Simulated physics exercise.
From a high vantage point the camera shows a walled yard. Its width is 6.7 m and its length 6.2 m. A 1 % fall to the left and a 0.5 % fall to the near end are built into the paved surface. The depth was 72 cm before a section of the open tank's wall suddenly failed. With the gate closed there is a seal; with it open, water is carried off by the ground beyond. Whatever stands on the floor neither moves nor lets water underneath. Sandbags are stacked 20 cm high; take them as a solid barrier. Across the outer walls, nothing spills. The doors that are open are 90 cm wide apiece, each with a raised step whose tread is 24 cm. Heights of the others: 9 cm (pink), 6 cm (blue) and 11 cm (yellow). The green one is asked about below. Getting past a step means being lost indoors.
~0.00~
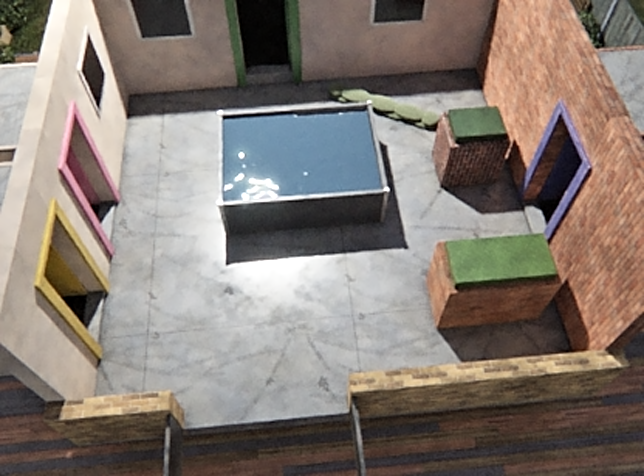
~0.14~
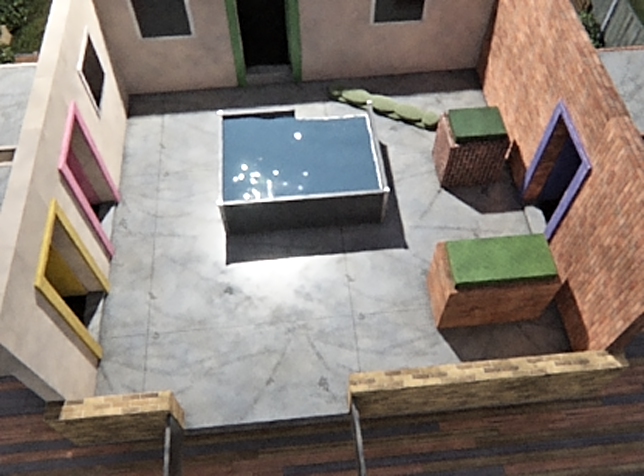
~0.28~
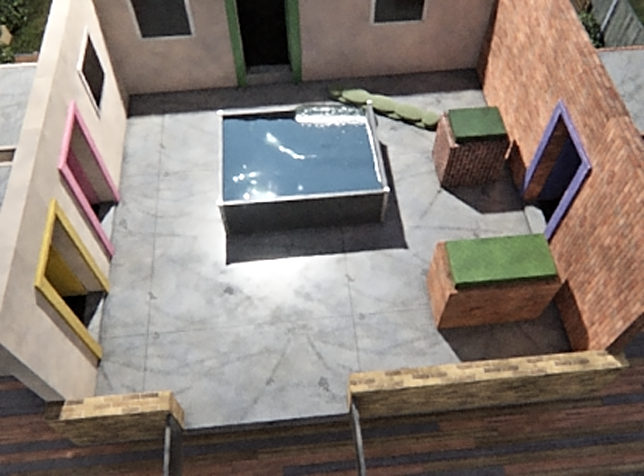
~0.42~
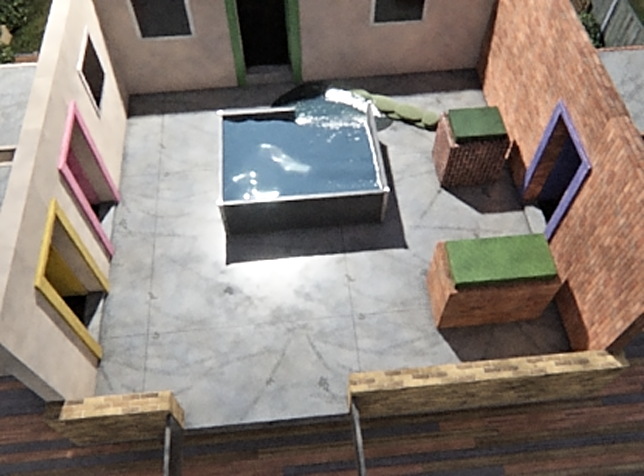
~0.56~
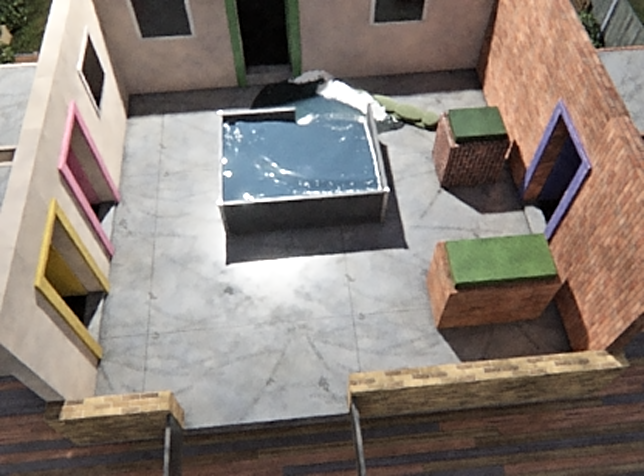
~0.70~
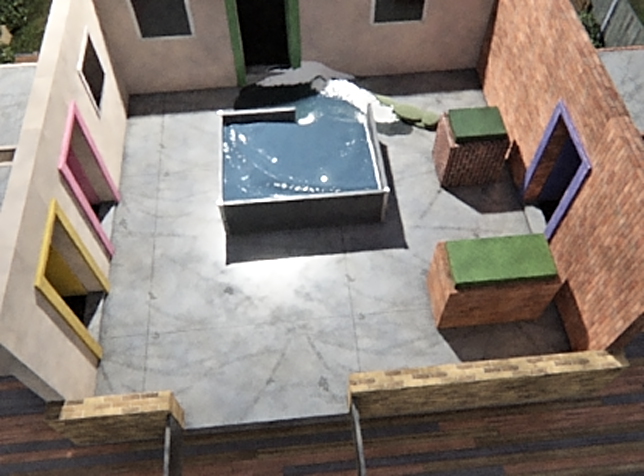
Walled yard with an open water tank, its surface rippling, then water pouring out the far side and spreading across the paving.
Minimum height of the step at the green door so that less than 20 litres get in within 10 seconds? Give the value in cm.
Roughly 31 cm.
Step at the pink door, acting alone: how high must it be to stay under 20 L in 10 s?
Pink door - some 6.0 centimetres.
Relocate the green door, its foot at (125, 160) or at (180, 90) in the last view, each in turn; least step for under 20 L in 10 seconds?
You'd want roughly 17 cm there first, then roughly 10.0 cm.
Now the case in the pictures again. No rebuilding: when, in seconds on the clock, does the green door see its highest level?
Around 1.6 s, give or take.
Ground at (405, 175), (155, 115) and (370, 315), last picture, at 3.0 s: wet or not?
In the order asked: Soaked, soaked, untouched.
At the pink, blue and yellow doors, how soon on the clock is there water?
Times: Pink 2.6 seconds, blue 3.4 seconds, yellow 3.4 seconds.
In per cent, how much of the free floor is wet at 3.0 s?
I'd say near 45 percent is wet.
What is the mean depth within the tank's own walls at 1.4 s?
About 49 centimetres.
After 1.4 s water covers 20 % of the floor, deepest (52 cm) near (351, 107); 30 cm at the green door, 11 litres in over its 24 cm step.
After 3.0 s water covers 45 % of the floor, deepest (34 cm) near (351, 107); 26 cm at the green door, 50 litres in over its 24 cm step.
After 10.0 s water covers 95 % of the floor, deepest (15 cm) near (92, 419); 8 cm at the green door, 57 litres in over its 24 cm step.
At the green door as built, the water arrived by 0.6 s and peaked near 30 cm at 1.6 s.
Run again over the same 10 s with other heights there, 34 litres in over 27.5 cm, 4 litres over 37.5 cm. The limit of 20 litres is kept from about 31 cm up.
